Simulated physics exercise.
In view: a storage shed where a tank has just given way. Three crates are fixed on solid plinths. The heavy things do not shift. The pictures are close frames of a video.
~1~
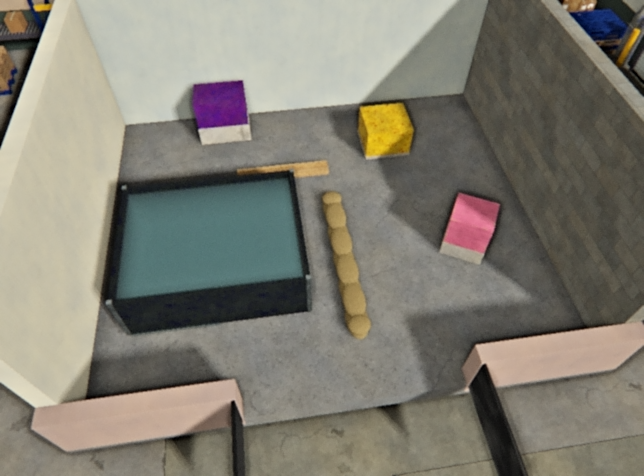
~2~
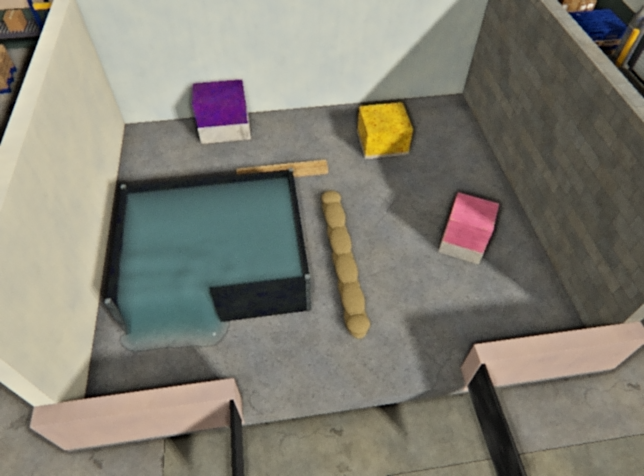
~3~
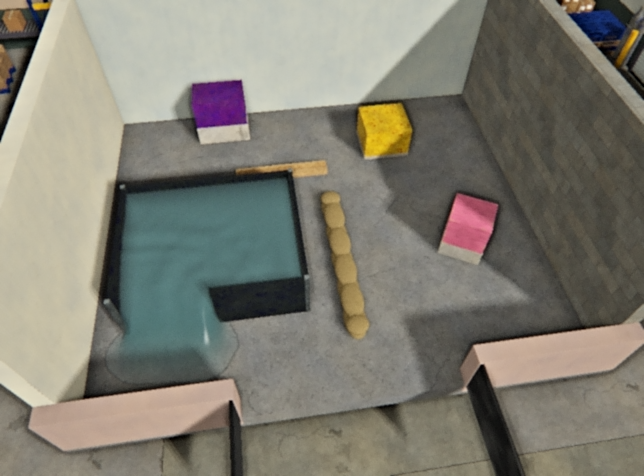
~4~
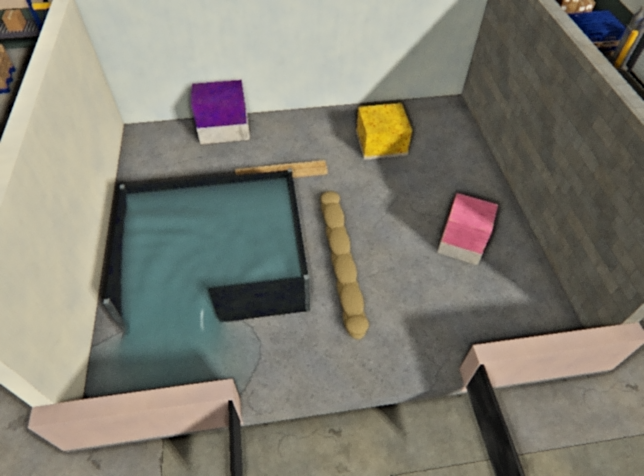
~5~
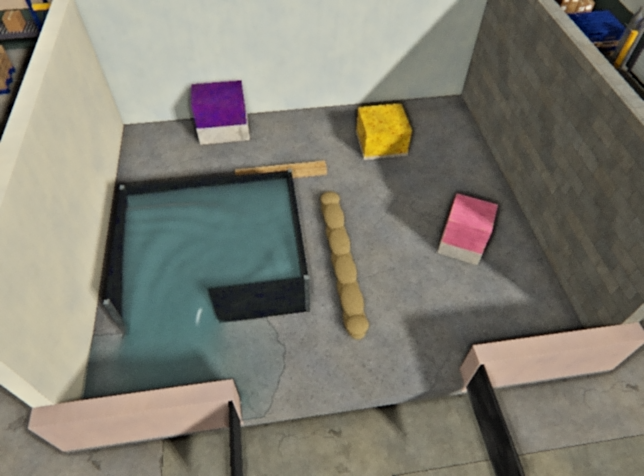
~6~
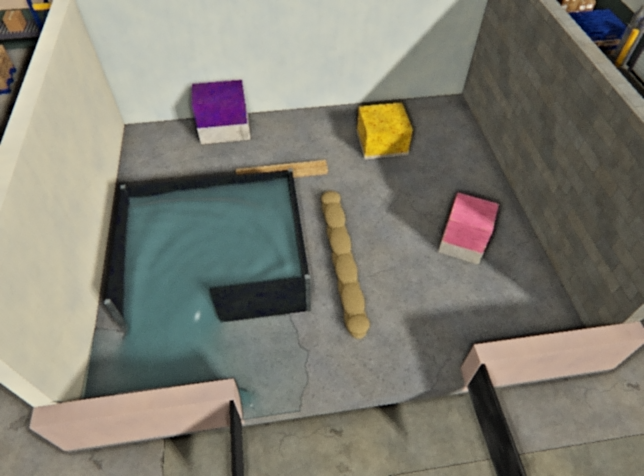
A dark-walled water tank opens at its front left corner and water spreads across the floor.
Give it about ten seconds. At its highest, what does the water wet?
In the end: The yellow crate gets wet; the purple crate stays dry; the pink crate stays dry.
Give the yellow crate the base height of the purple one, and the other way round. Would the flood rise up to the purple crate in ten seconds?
In short: The purple one is soaked.
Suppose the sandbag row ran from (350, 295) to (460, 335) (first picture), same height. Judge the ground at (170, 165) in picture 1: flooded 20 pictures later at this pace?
Verdict: Awash.
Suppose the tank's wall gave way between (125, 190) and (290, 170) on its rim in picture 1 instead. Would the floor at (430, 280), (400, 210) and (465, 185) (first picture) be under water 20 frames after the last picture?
One after the other: No water, covered, awash.
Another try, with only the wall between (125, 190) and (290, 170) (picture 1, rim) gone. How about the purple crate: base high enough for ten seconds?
Purple is topped.
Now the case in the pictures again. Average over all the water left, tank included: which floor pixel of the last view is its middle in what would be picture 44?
Close to (249, 254).
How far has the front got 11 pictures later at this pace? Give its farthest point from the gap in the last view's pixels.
Around (510, 360).
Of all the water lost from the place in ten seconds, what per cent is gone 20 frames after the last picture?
Roughly 30 per cent.
A moment on, water covers 15 % of the floor; the yellow crate not reached, the purple crate not reached, the pink crate not reached.
Next, water covers 25 % of the floor; the yellow crate not reached, the purple crate not reached, the pink crate not reached.
Then, water covers 50 % of the floor; the yellow crate not reached, the purple crate water round its plinth, the pink crate water round its plinth.
Later, water covers 80 % of the floor; the yellow crate water round its plinth, the purple crate water round its plinth, the pink crate water round its plinth.
In the end, water covers 95 % of the floor; the yellow crate was topped, the purple crate stayed above the water, the pink crate stayed above the water.
